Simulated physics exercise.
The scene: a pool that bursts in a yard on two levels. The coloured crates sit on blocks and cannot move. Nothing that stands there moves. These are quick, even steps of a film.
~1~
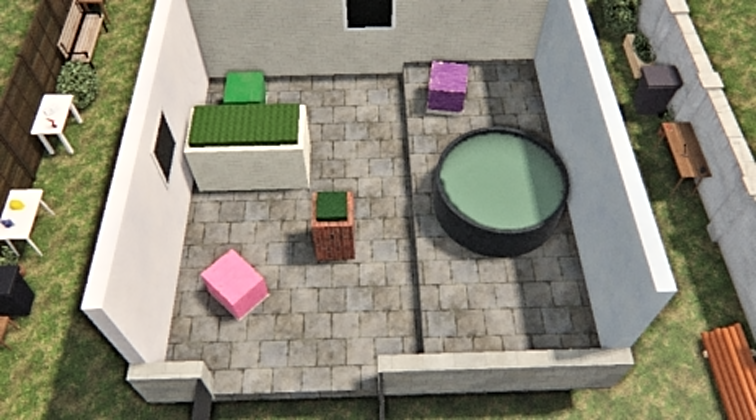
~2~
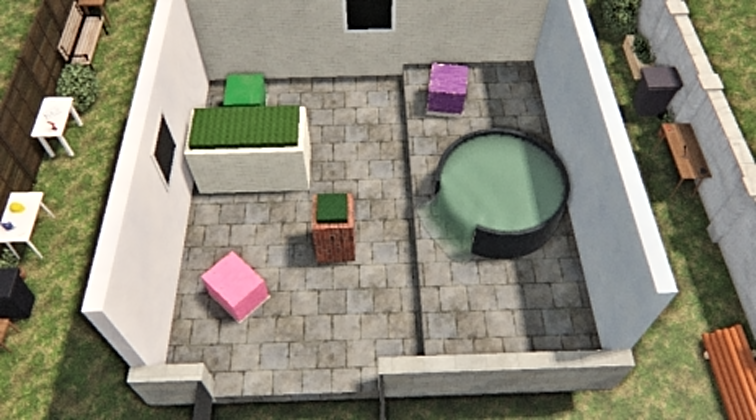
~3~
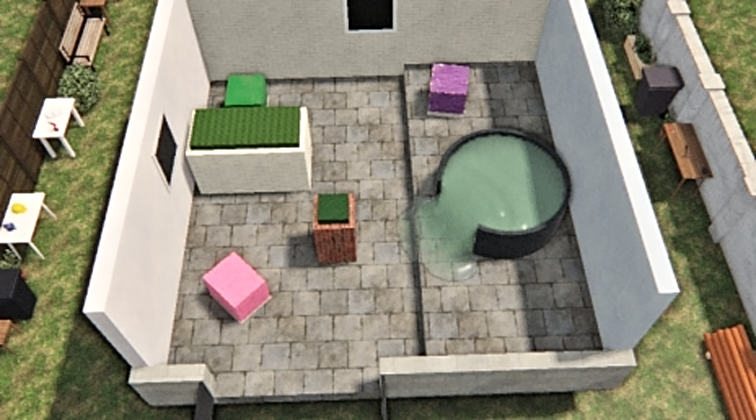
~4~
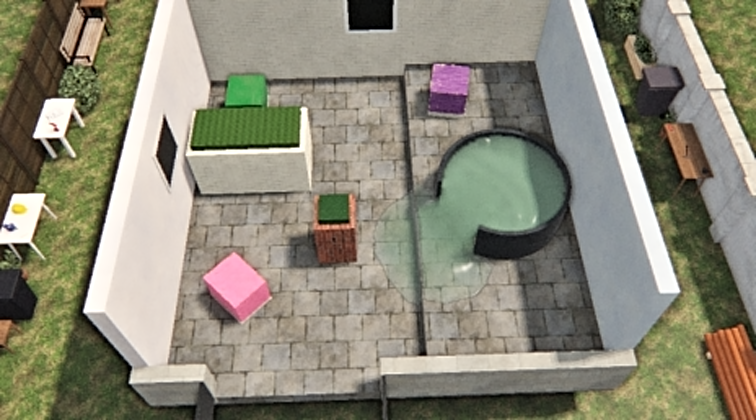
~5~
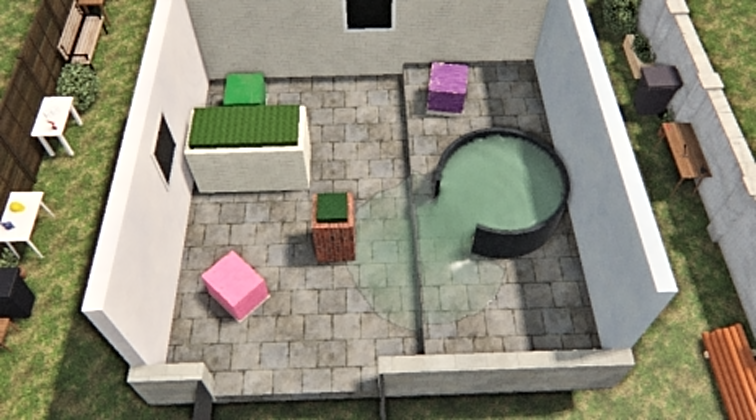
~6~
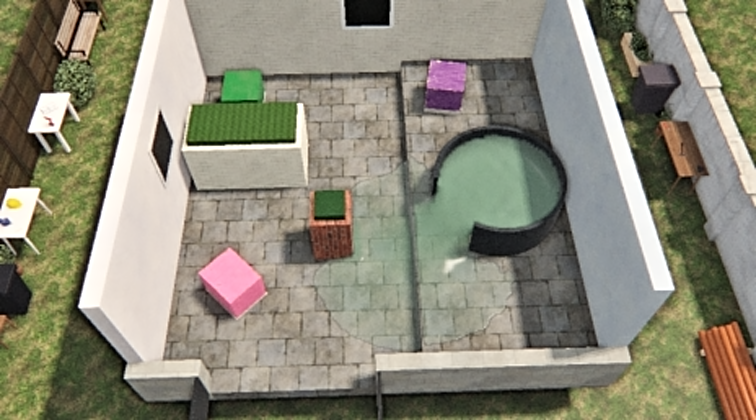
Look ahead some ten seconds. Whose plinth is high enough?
One by one: The green crate escapes dry; the pink crate is wetted; the purple crate escapes dry.
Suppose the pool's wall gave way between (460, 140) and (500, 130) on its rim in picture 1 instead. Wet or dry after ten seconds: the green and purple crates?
My reading: The green one is topped, the purple one ends up wet.
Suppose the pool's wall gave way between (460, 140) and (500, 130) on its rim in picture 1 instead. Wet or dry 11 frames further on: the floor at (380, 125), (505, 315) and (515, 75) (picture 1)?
As listed: Under water, free of water, covered.
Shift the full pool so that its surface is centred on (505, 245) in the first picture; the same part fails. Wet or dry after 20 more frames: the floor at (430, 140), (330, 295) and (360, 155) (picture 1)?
As listed: Not flooded, flooded, clear.
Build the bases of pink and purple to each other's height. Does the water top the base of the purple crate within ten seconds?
The purple crate stays dry.
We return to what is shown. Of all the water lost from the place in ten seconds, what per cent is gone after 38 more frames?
Some 75 per cent.
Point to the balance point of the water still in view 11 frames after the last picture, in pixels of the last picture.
Around (423, 234).
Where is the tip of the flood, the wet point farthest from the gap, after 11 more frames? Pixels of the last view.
At about (161, 379).
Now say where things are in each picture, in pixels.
The first picture shows the round tank at (502, 180) is whole and still.
In the second picture, water pours out at (449, 222) and has run to (422, 207).
In the third picture, water pours out at (450, 225) and has run to (405, 215).
In the fourth picture, water pours out at (451, 226) and has run to (411, 297).
In the fifth picture, water pours out at (449, 224) and has run to (385, 313).
In the sixth picture, water pours out at (446, 222) and has run to (338, 315).
A moment on, water covers 30 % of the floor; the green crate not reached, the pink crate water round its plinth, the purple crate not reached.
Next, water covers 40 % of the floor; the green crate not reached, the pink crate water round its plinth, the purple crate not reached.
Then, water covers 60 % of the floor; the green crate water round its plinth, the pink crate water round its plinth, the purple crate not reached.
Later, water covers 65 % of the floor; the green crate water round its plinth, the pink crate water round its plinth, the purple crate not reached.
In the end, water covers 75 % of the floor; the green crate stayed above the water, the pink crate was topped, the purple crate stayed above the water.
